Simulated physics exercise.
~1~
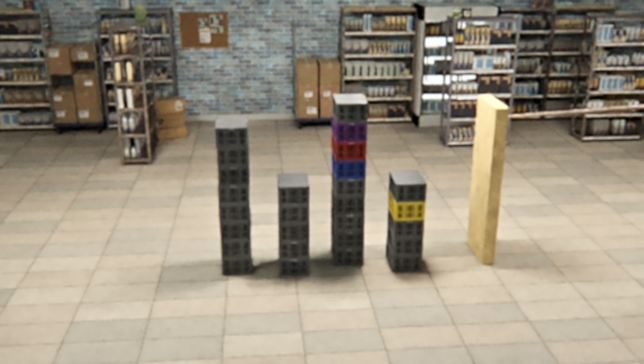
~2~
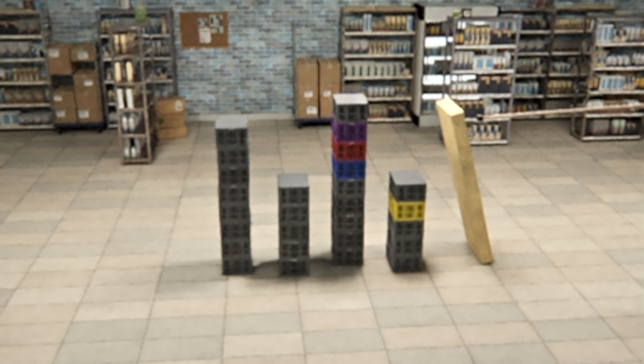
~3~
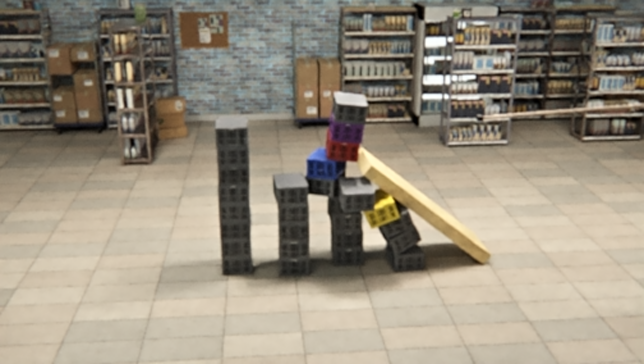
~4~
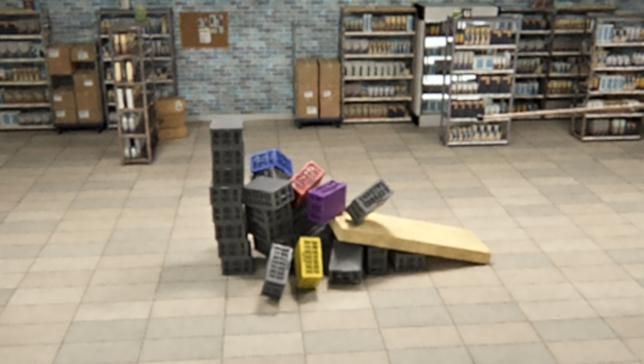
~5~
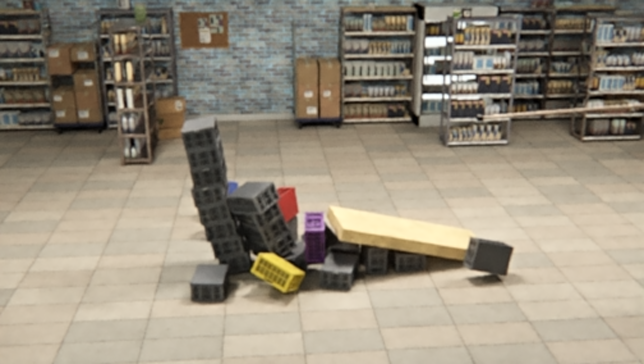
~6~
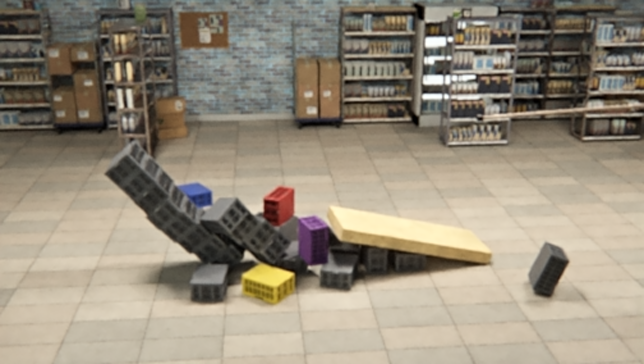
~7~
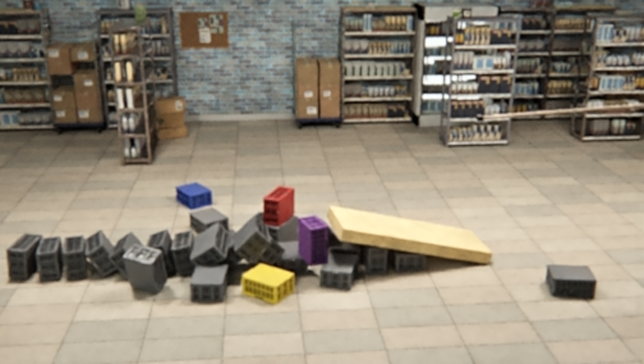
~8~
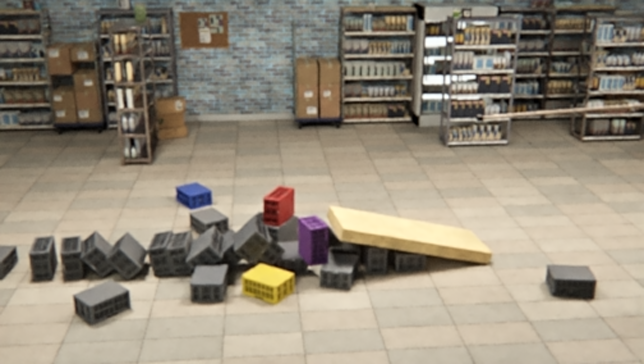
In a storeroom with a tiled floor and shelving along a blue brick wall, seen from slightly above, four separate stacks of dark crates stand beside an upright pale board on the right. The third stack from the left holds purple, red and blue crates, and a shorter one has a yellow crate. The board tips left and crashes into the nearest stacks, which buckle and spill leftward. The tall left stack leans, then topples to the left, while one dark crate tumbles off right. Finally the crates lie scattered, the red one down, with the board resting at a slant.
